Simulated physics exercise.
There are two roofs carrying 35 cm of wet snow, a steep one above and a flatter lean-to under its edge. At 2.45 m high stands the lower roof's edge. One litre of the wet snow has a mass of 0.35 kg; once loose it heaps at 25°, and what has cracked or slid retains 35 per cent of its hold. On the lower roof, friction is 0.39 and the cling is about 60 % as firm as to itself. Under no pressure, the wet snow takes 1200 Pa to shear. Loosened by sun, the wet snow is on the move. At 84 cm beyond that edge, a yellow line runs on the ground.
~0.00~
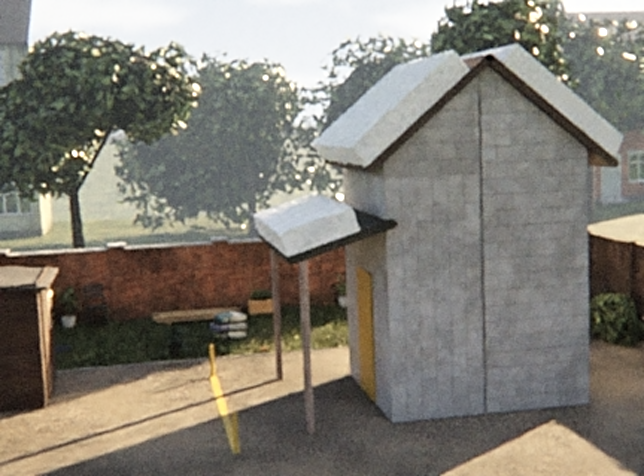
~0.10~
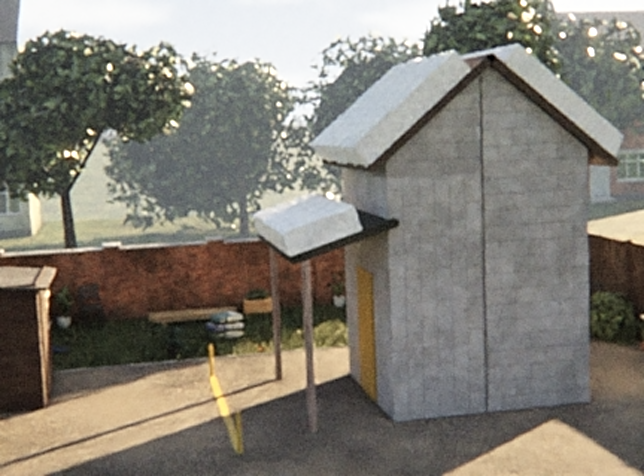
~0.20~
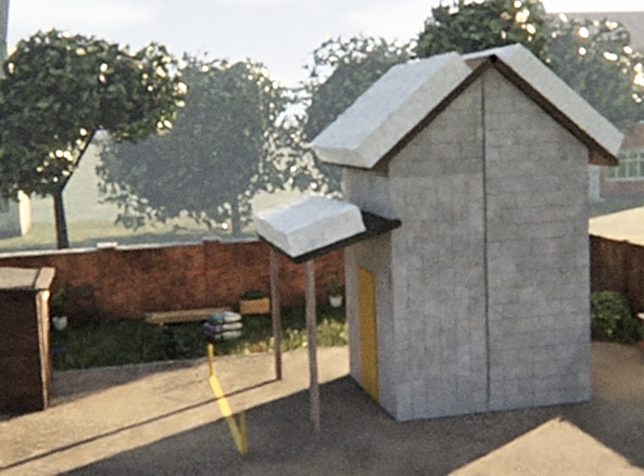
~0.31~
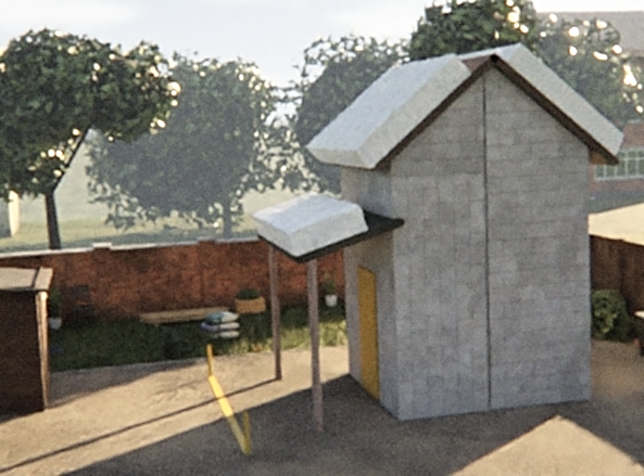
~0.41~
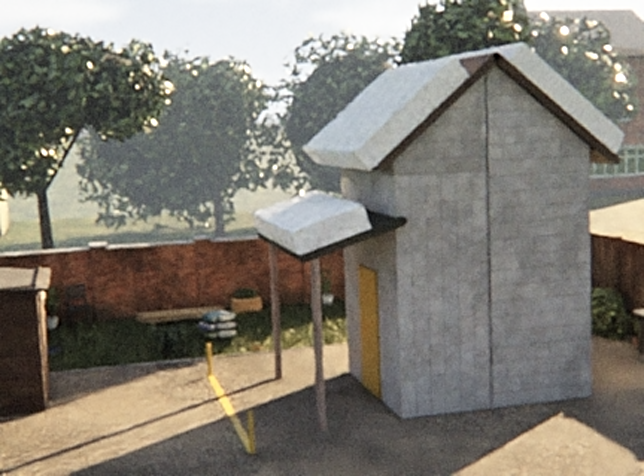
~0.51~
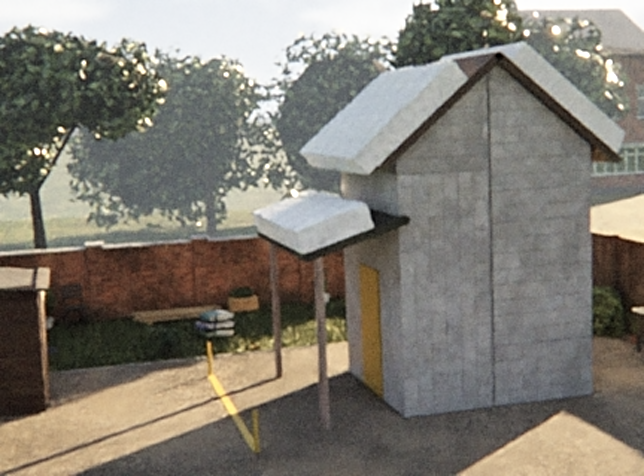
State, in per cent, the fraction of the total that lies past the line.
28 per cent.
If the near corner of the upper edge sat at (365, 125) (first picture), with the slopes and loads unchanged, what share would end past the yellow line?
55 %, roughly.
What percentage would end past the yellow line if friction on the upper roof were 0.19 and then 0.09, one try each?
In turn about 55 %, 60 %.
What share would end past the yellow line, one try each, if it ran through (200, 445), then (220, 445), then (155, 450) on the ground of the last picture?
In order, some 10, 18 and 1 percent would end past it.
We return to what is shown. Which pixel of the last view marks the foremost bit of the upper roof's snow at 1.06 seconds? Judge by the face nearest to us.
Near (323, 195), I'd say.
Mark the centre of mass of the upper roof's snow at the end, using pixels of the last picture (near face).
Close to (269, 354) in the last picture.
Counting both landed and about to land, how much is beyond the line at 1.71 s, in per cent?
0 percent.
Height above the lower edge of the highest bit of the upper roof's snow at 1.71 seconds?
Snow top above lower edge: Approx. 1.2 m.
By 1.06 s, none is below the lower edge and 0 % is past the line.
By 1.71 s, none is below the lower edge and 0 % is past the line.
By 2.35 s, 46 % is below the lower edge and 15 % is past the line.
By 3.00 s, 54 % is below the lower edge and 28 % is past the line.
By 3.60 s, at the end, 54 % is below the lower edge and 28 % is past the line.
